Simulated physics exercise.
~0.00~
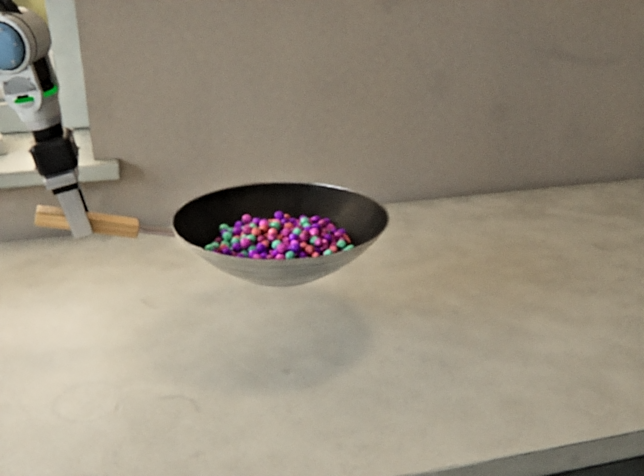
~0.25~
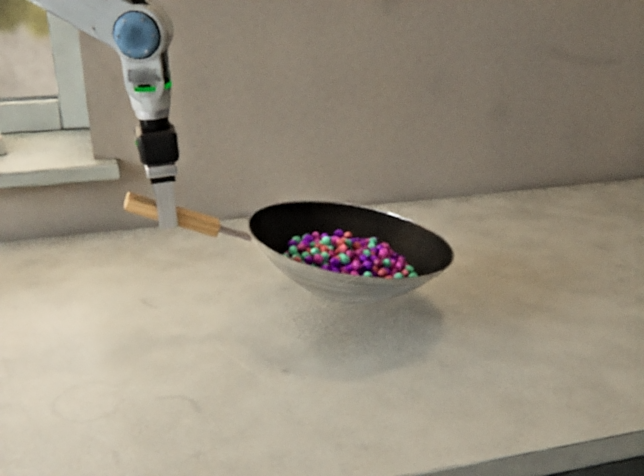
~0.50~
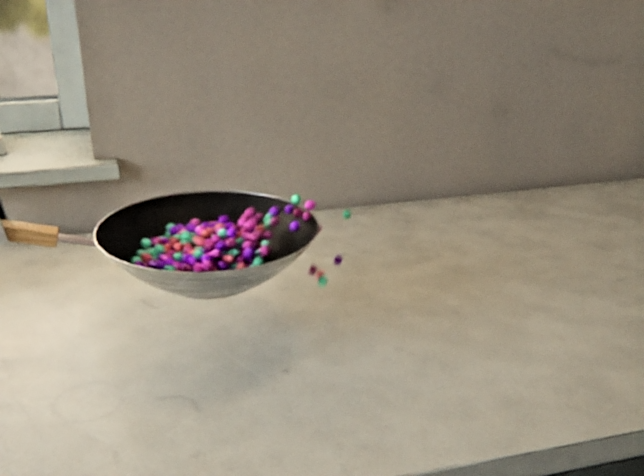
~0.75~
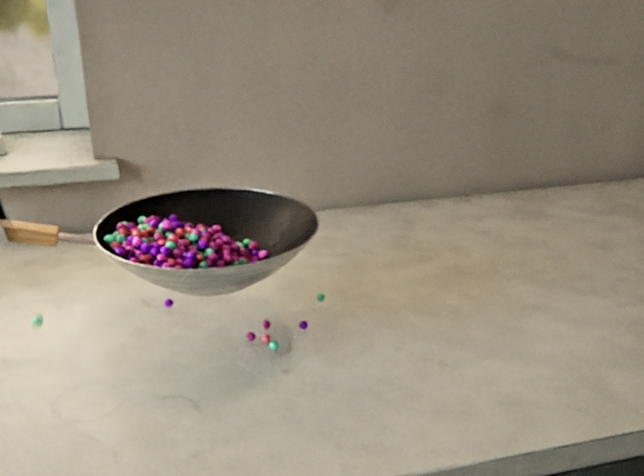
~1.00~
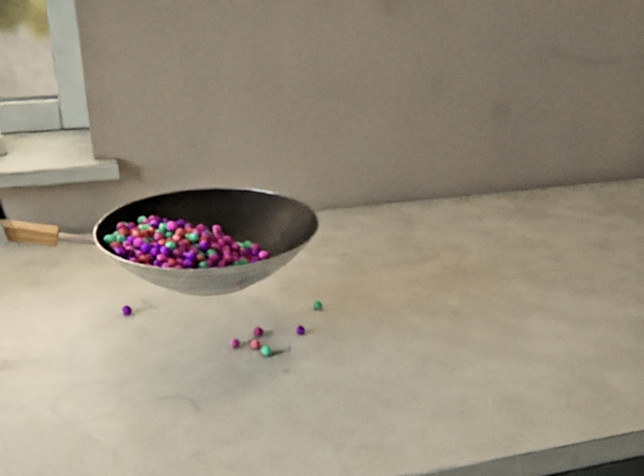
A robot arm at the left grips the wooden handle of a dark wok with a silvery outside, holding it above a pale countertop before a plain taupe wall, seen from the side and slightly above, with a window at the left edge. The wok holds a heap of small purple, pink, red and green balls. It moves right, leaning down to the right, then swings back left, and the arm leaves view. A few balls spill over the right rim and drop. The wok stays level and still, mostly full, with several balls scattered on the counter below.
